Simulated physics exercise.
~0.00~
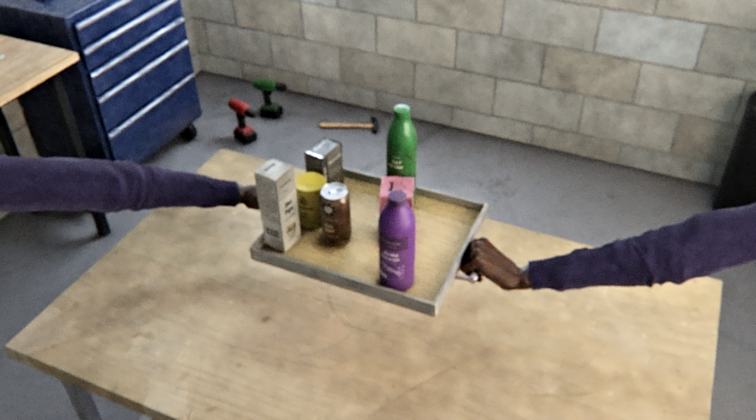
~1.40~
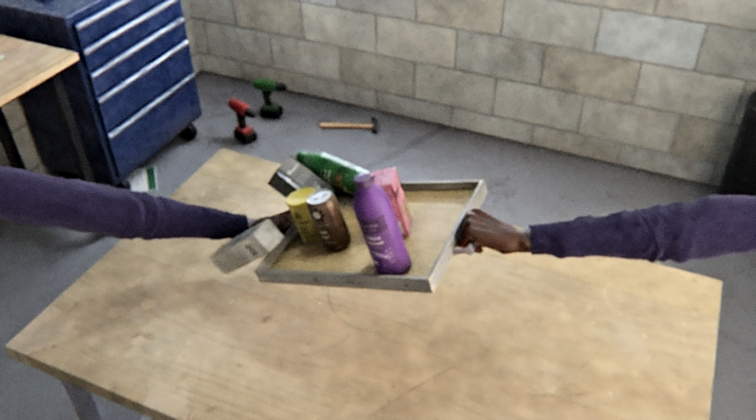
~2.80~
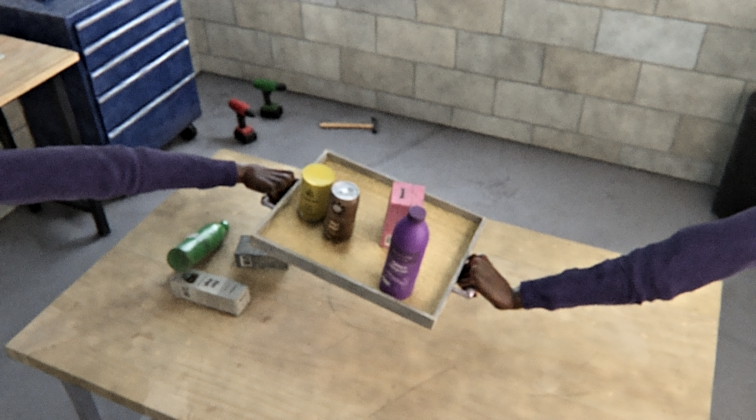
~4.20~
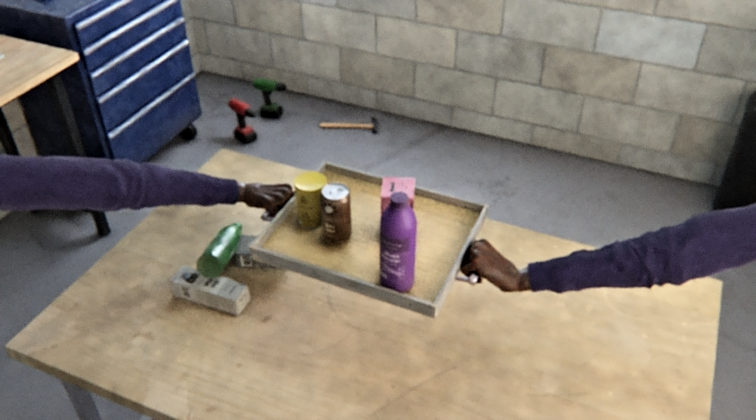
We see two hands tip a tray of containers left edge down, sending a white carton, grey carton and green bottle onto the table, then tilt it right and level it, leaving those three lying on their sides and the purple bottle, pink carton, brown can and yellow tin upright aboard.
